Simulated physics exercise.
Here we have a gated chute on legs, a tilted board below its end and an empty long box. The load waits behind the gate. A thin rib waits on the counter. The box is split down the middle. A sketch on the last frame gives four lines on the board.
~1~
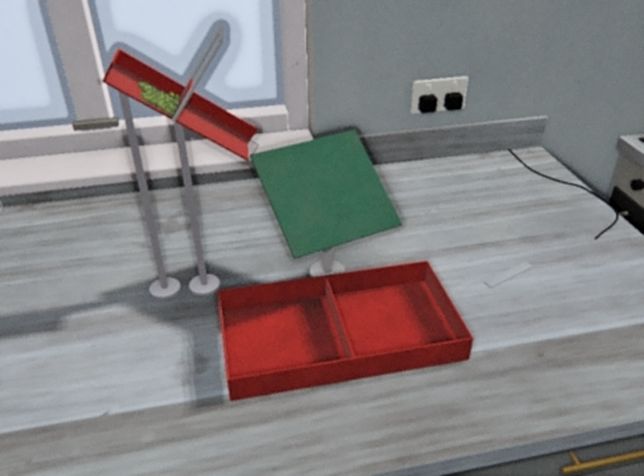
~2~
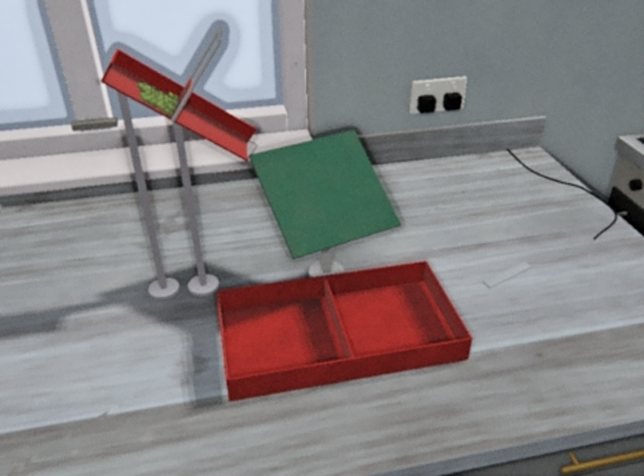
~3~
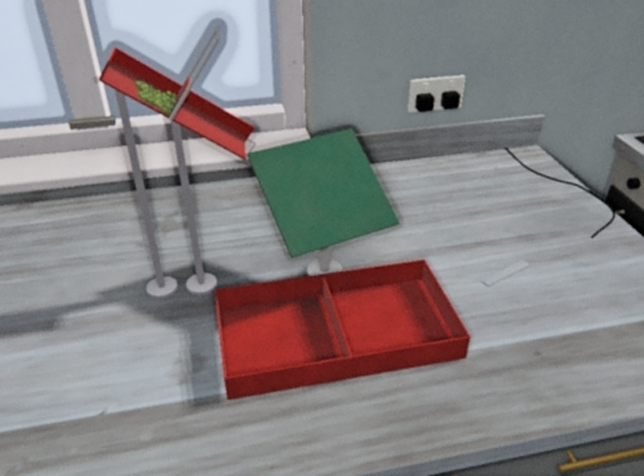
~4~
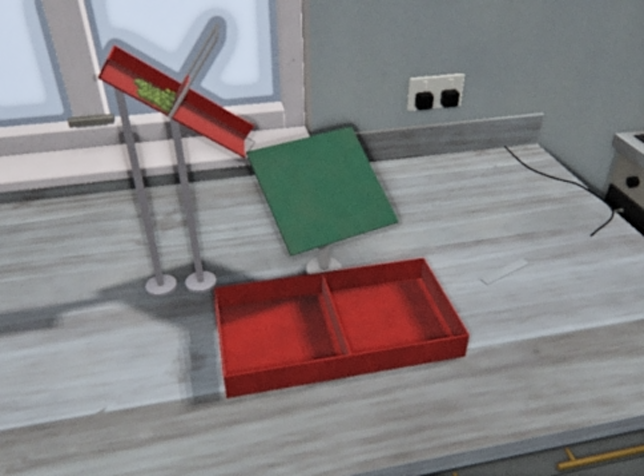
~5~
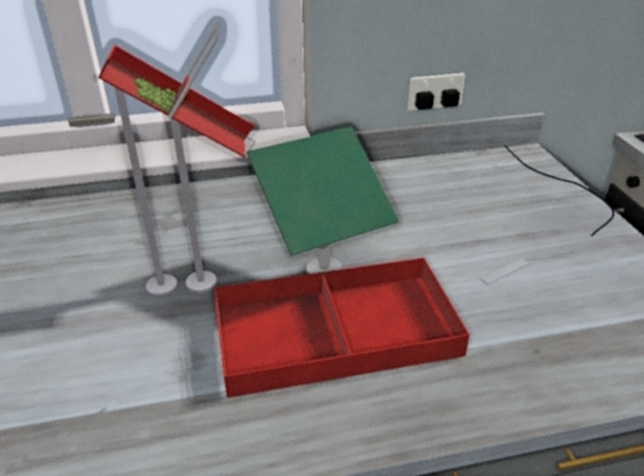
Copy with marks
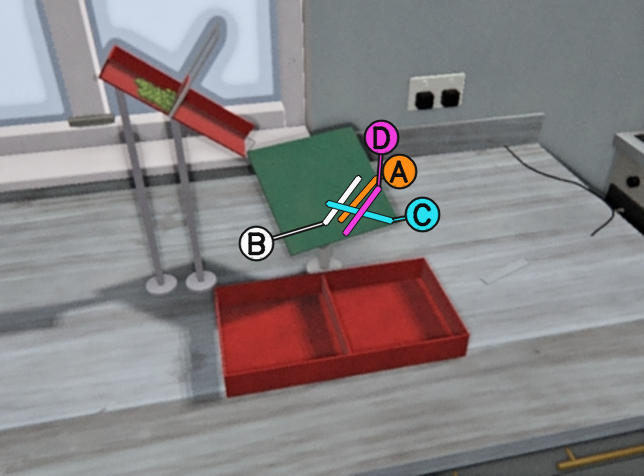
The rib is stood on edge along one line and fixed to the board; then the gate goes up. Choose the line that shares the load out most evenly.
Line B does it best.
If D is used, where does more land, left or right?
More lands on the right.
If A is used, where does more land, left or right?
More lands on the right.
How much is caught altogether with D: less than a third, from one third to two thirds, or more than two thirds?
It is more than two thirds.
On the marked copy, line A from (376, 178) to (341, 219); line B from (358, 178) to (325, 222); line C from (328, 203) to (390, 220); line D from (378, 188) to (345, 232).
With A, of what is caught, only a few in the left half, all but a few in the right.
With B, of what is caught, close to two thirds in the left half, close to a third in the right.
With C, of what is caught, only a few in the left half, all but a few in the right.
With D, of what is caught, only a few in the left half, all but a few in the right.
